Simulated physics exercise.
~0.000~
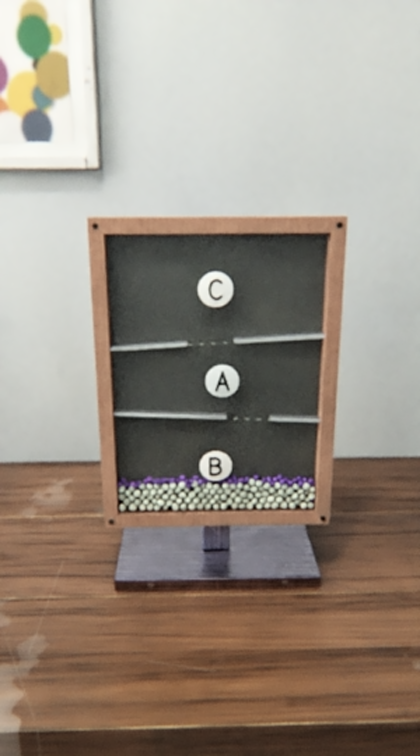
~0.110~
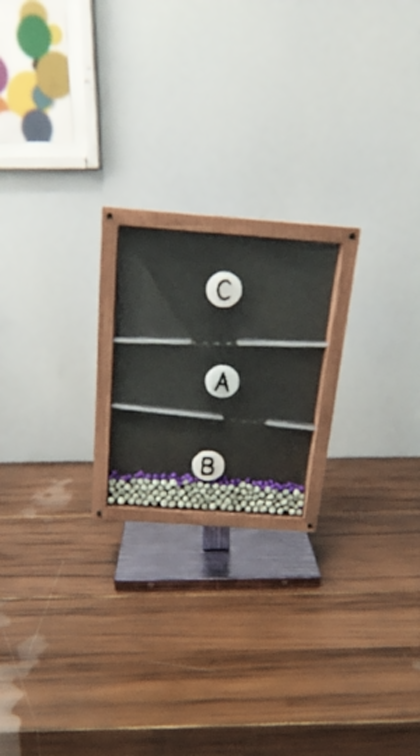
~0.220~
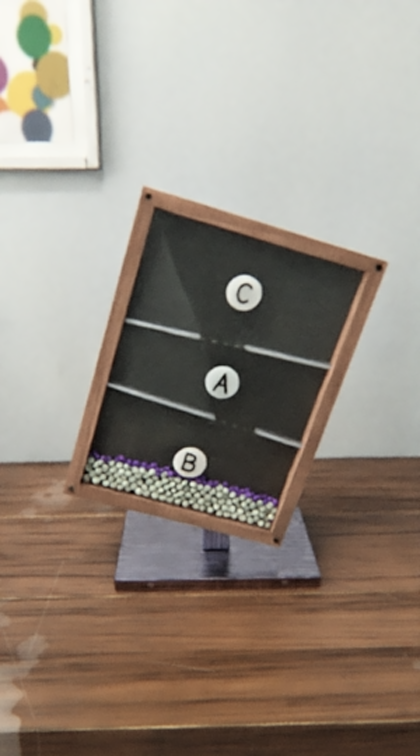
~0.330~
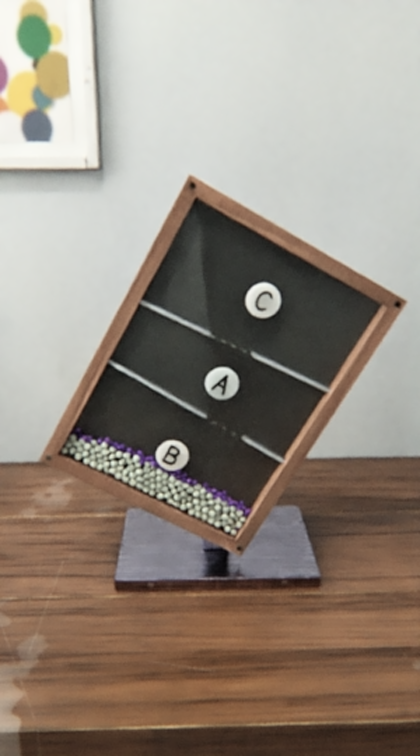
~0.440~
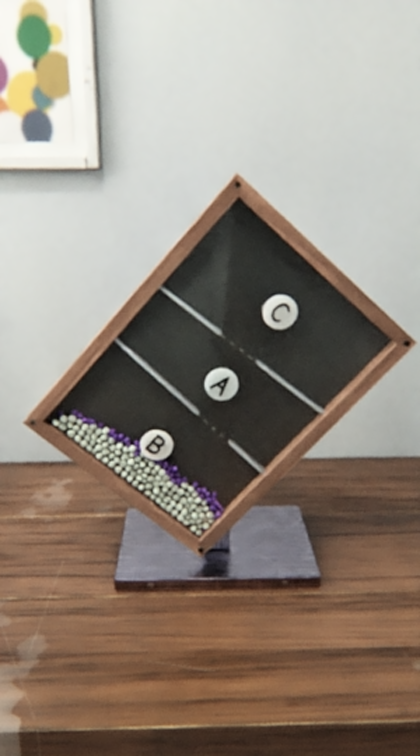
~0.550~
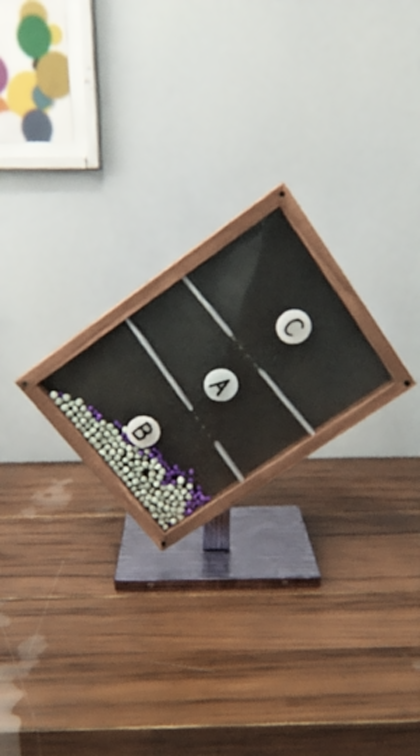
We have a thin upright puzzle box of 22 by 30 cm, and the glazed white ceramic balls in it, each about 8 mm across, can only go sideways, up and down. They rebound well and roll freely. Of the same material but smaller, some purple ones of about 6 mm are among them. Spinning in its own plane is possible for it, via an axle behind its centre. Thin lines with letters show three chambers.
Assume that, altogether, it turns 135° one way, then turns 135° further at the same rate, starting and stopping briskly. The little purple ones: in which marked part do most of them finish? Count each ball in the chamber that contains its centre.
Most finish in A.
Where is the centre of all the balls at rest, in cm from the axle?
Offset approx. 6 cm left, 8 cm below.
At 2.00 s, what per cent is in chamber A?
I'd say near 40 in a hundred.
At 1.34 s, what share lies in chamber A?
15 %.
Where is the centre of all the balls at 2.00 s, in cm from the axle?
Offset approx. 2 cm left, 3 cm below.
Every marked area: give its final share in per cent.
Final shares, per cent - chamber A = 40; chamber B = 5; chamber C = 55.
By 1.34 s, it stands 135° clockwise; the balls' middle is 11 cm left of and level with the centre; A 15 %, B 85 %; small ones, A 10 %, B 90 %.
By 2.00 s, it has come round 202° clockwise; the balls' middle is 2 cm left of and 3 cm below the centre; A 40 %, B 25 %, C 35 %; small ones, A 25 %, B 55 %, C 20 %.
By 2.67 s, it has come round 270° clockwise; the balls' middle is 6 cm left of and 8 cm below the centre; A 40 %, B 5 %, C 55 %; small ones, A 55 %, B 10 %, C 30 %.
Settled by 3.5 s, it has come round 270° clockwise; A 40 %, B 5 %, C 55 %; small ones, A 55 %, B 10 %, C 30 %.
